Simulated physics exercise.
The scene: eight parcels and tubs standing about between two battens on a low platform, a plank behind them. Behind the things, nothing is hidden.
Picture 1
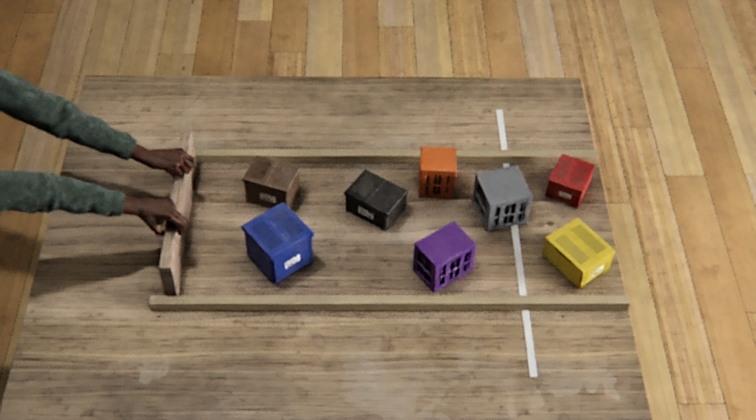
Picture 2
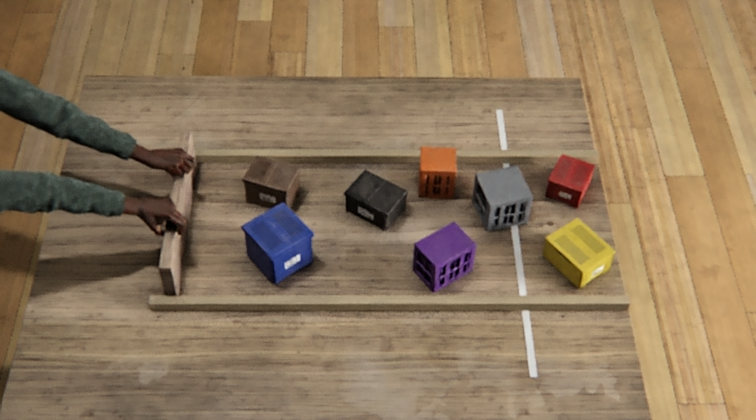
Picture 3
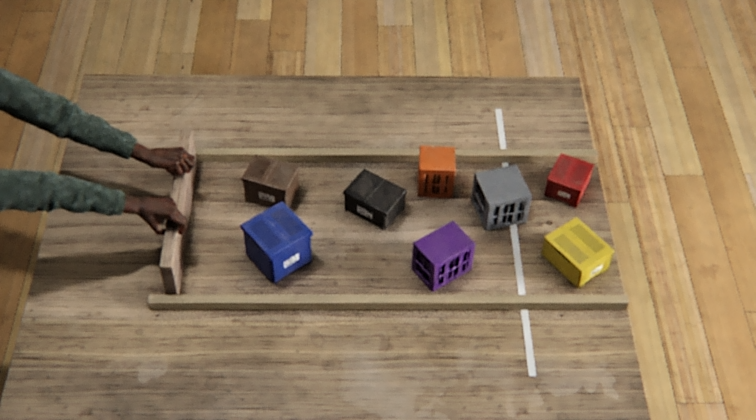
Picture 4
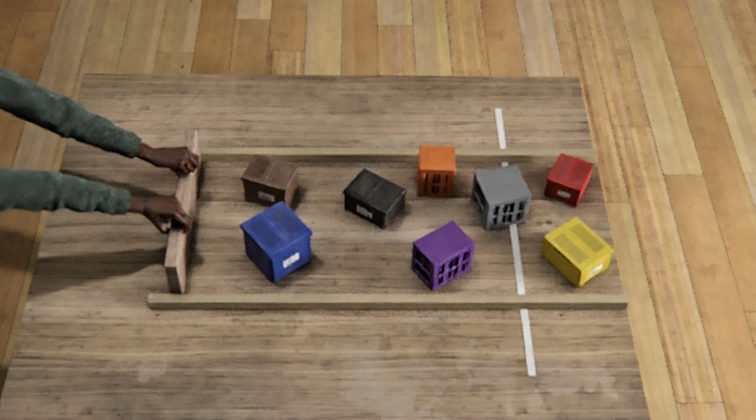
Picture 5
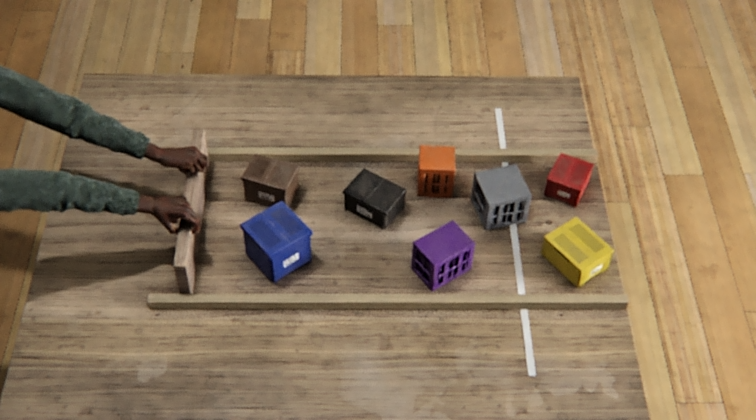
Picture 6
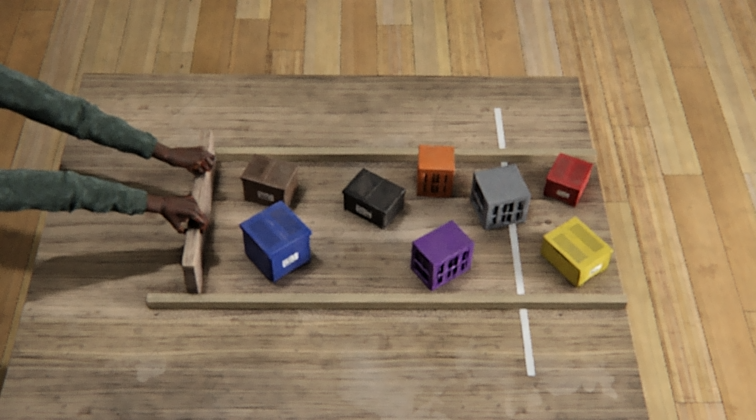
Two hands easing a plank slightly right between wooden battens, with eight colourful crates and tubs sitting still on a low platform.
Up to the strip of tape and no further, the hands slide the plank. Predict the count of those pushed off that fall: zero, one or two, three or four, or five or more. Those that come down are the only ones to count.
The count is one or two.
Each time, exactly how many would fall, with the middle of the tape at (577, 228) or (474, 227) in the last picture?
5 and 0.
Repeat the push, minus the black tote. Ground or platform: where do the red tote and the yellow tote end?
Outcome: The red tote drops down, the yellow tote drops down.
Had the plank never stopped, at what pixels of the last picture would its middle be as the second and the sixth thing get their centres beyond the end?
First: Around (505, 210). Next: Around (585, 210).
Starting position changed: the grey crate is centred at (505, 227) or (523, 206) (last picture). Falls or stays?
In turn it stays put; stays put.
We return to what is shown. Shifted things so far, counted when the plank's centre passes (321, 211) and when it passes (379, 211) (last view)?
3 and 5.
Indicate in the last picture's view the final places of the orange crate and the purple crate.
They finish at roughly (573, 169) and (601, 258) respectively.
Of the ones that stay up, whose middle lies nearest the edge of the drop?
That would be the purple crate.
Early on, none off yet; red tote at rest near (568, 180); yellow tote at rest near (576, 252); grey crate at rest near (500, 197).
A while later, none off yet; red tote at rest near (568, 180); yellow tote travelled a little near (586, 251); grey crate travelled a little near (517, 198).
Finally, the number that fall off is one or two; lost, yellow tote and red tote.
